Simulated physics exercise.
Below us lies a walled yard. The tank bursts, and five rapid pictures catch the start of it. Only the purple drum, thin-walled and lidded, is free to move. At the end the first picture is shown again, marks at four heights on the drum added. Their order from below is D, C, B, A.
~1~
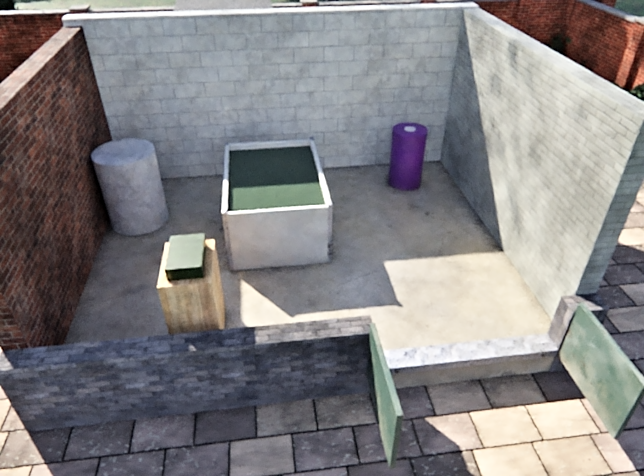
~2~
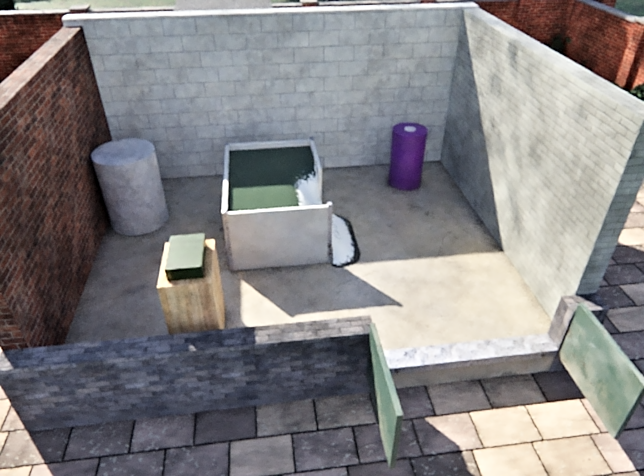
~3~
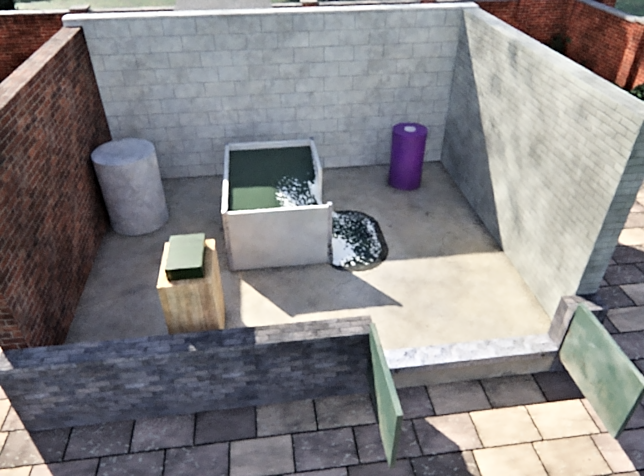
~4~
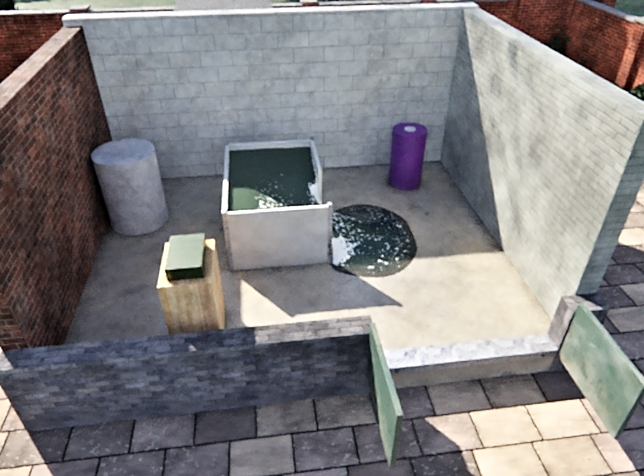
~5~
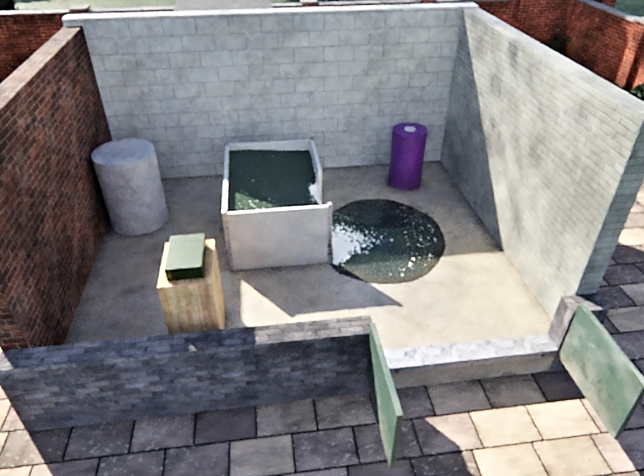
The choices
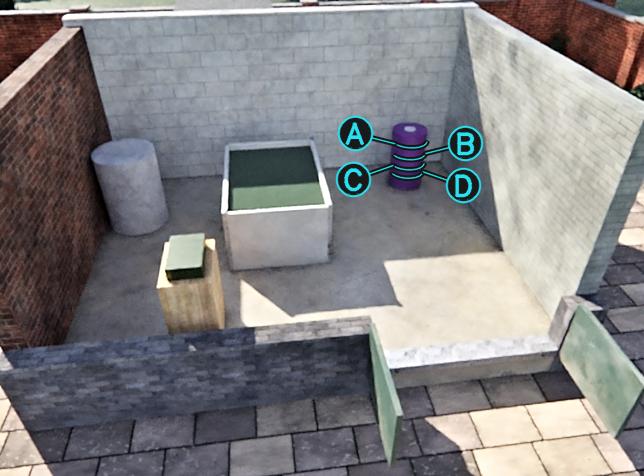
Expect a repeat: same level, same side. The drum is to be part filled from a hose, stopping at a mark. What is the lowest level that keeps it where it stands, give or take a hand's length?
Choose D.
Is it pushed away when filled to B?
No, not at all.
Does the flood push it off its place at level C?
No, not at all.
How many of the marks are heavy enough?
All of them.
On the marked copy, A at (414, 147); B at (412, 159); C at (411, 169); D at (410, 178); from the bottom up D, C, B, A.
With A, it does not move.
With B, it does not move.
With C, it does not move.
With D, it does not move.
